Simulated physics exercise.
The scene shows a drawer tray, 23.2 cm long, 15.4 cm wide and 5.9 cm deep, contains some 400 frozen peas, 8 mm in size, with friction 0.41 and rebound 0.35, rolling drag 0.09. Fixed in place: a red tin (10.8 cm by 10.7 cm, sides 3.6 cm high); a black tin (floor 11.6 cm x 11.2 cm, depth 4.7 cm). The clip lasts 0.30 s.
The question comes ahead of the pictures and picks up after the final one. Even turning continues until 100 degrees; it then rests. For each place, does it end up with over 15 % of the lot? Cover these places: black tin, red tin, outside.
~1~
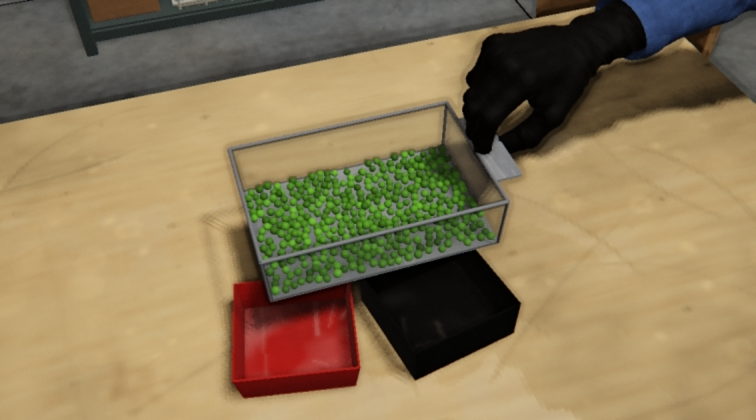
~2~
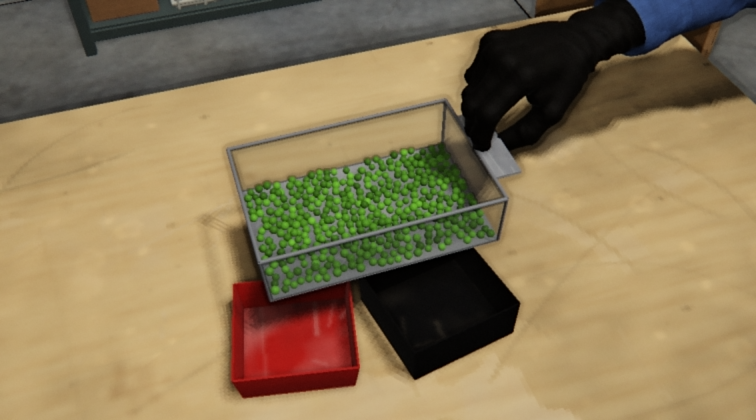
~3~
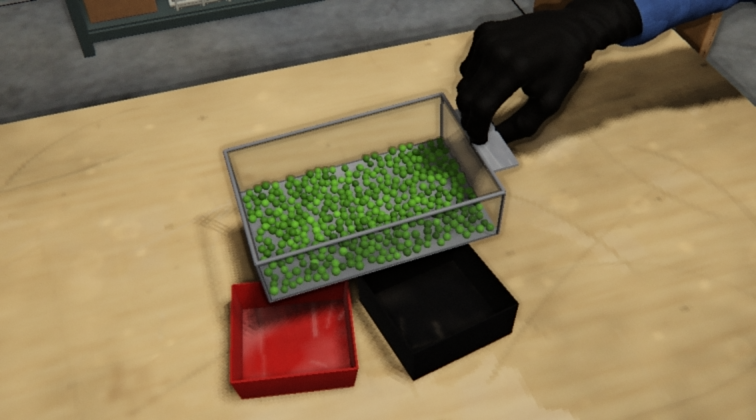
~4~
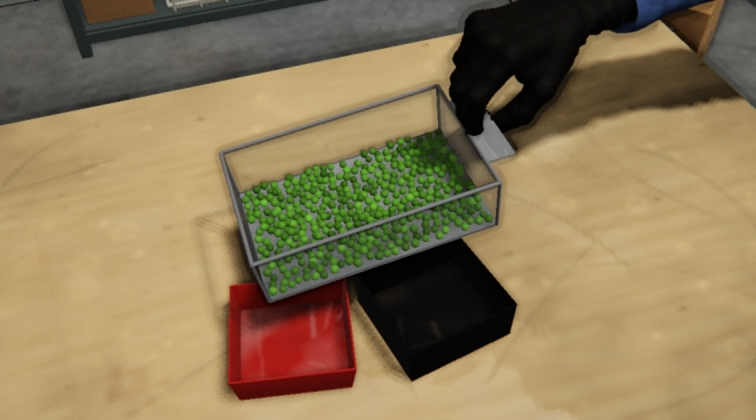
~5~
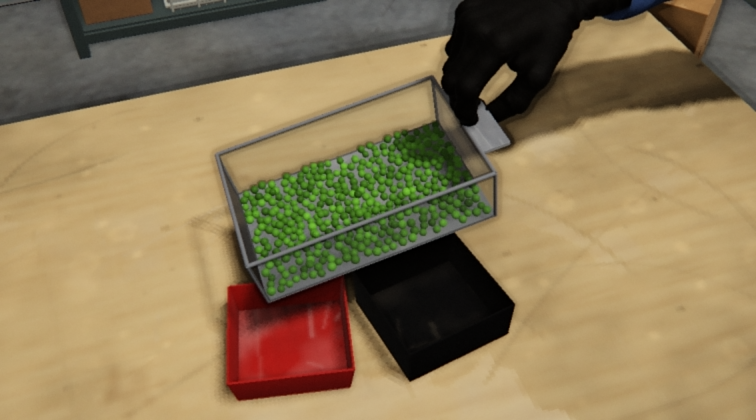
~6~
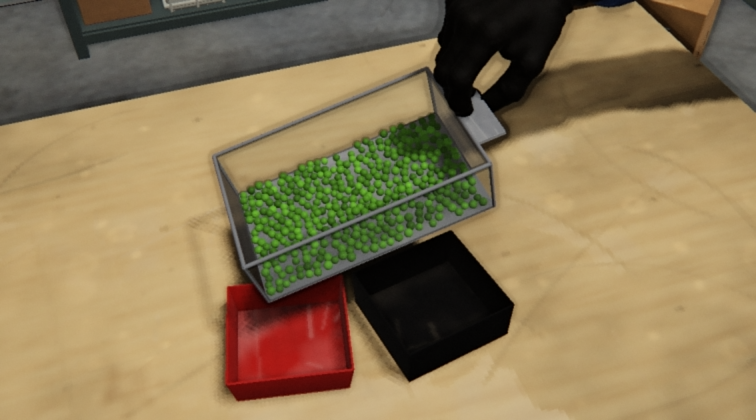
Black tin: No, red tin: No, outside: Yes.
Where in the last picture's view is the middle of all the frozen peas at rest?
(183, 290), approximately.
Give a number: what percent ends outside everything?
I reckon around 100 per cent.
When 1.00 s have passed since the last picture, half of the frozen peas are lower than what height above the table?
Roughly 18 cm.
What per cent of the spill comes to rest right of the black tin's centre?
0%, roughly.
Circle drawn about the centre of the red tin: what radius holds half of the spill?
Some 16 cm.
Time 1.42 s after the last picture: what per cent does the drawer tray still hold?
Roughly 80 per cent.
Then, 0.55 s after the last picture, tilt 43 degrees; drawer tray 100 %; middle of all pieces near (318, 175).
Then, 1.00 s after the last picture, tilt 67 degrees; drawer tray 100 %; middle of all pieces near (284, 165).
Then, 1.42 s after the last picture, tilt 90 degrees; outside 10 %, drawer tray 80 %, in the air 10 %; middle of all pieces near (227, 234).
Then, 1.82 s after the last picture, tilt 100 degrees; outside 55 %, drawer tray 40 %, in the air 5 %; middle of all pieces near (196, 267).
In the end, outside 100 %, red tin 0 %, drawer tray 0 %, black tin 0 %.
